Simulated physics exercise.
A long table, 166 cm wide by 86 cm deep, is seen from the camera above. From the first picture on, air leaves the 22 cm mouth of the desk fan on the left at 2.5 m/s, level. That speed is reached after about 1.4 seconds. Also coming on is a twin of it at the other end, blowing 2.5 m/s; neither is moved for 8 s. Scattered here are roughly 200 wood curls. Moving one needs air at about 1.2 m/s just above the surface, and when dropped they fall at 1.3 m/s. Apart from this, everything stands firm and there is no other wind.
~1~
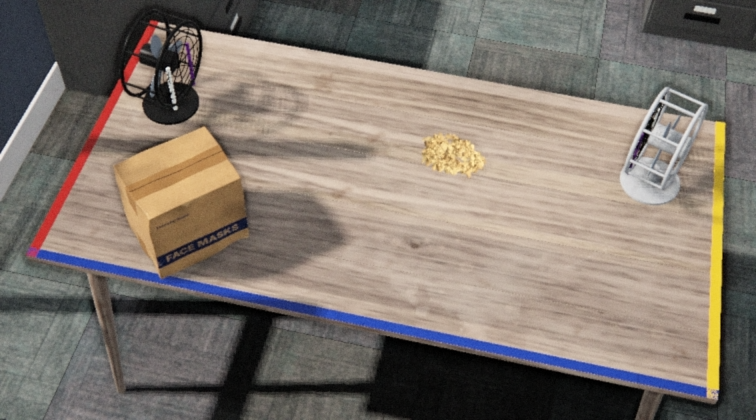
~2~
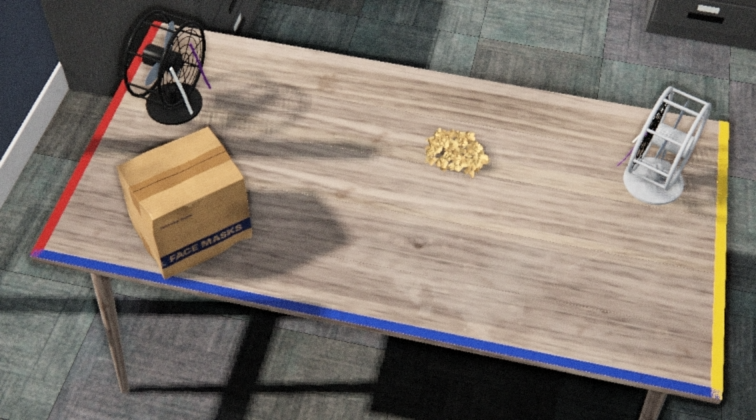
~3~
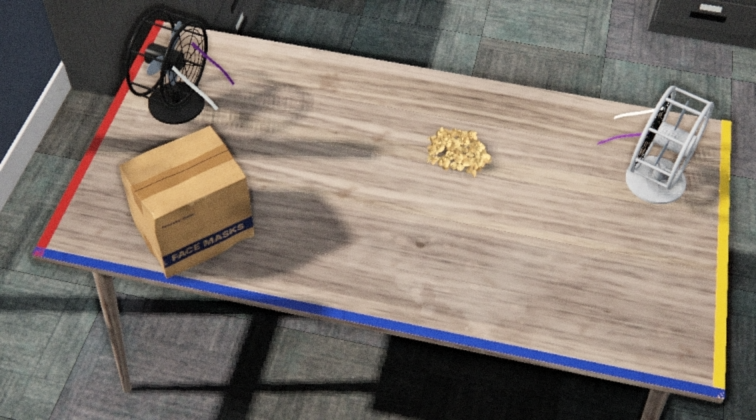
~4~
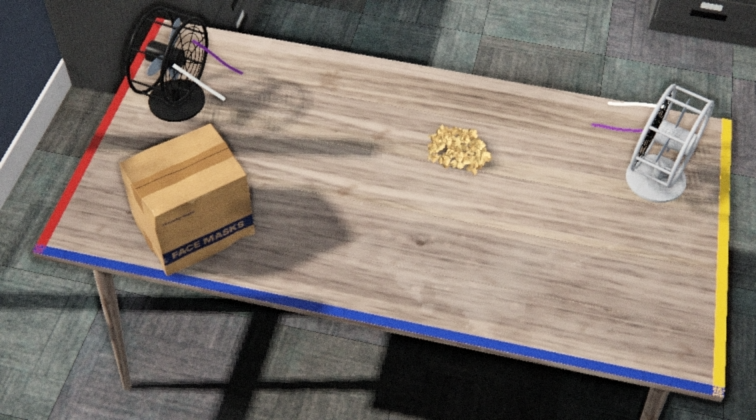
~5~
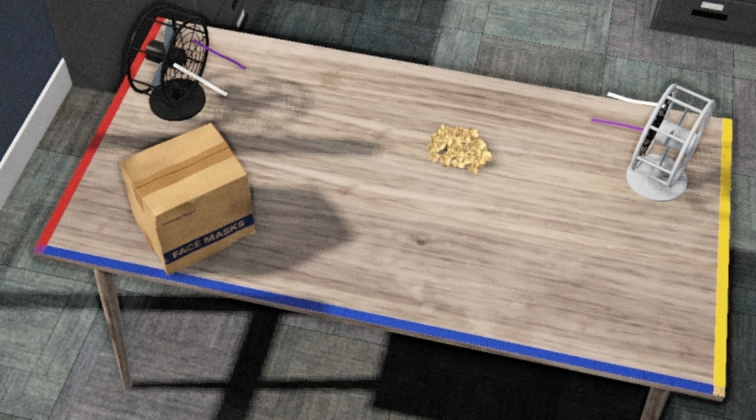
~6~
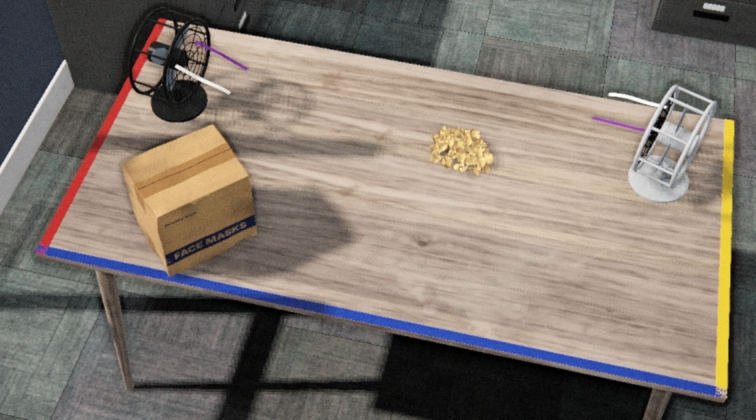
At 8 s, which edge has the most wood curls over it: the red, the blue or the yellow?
The yellow edge.
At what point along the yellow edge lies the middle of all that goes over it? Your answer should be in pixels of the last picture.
Median crossing point, approx. (730, 278).
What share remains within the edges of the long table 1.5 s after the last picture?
Around 90 percent remain.
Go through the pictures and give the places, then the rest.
In the first picture, the middle of the wood curls is near (451, 155), none has stirred yet, the mouth of the desk fan is at (162, 59) and that of the second one at (666, 139).
In the second picture, the middle of the wood curls is near (458, 150), none has stirred yet, the blue edge is centred on (362, 325), the yellow edge is centred on (726, 248) and the red edge is centred on (98, 128).
In the third picture, the middle of the wood curls is near (460, 149), none has stirred yet and the top of a box is at (182, 170).
In the fourth picture, the middle of the wood curls is near (460, 147) and none has stirred yet.
In the fifth picture, the middle of the wood curls is near (461, 147) and none has stirred yet.
In the sixth picture, the middle of the wood curls is near (462, 148) and none has stirred yet.
Then, 0.5 s after the last picture the count stands so, 0 % are over the blue edge, 0 % over the yellow edge and 0 % over the red edge; the middle of those left on the top is near (460, 150).
Then, 1.5 s after the last picture the count stands so, 0 % are over the blue edge, 8 % over the yellow edge and 0 % over the red edge; the middle of those left on the top is near (477, 154).
Then, 3.3 s after the last picture the count stands so, 0 % are over the blue edge, 34 % over the yellow edge and 0 % over the red edge; the middle of those left on the top is near (474, 159).
Then, 6.9 s after the last picture, at the end, 0 % are over the blue edge, 60 % over the yellow edge and 0 % over the red edge.
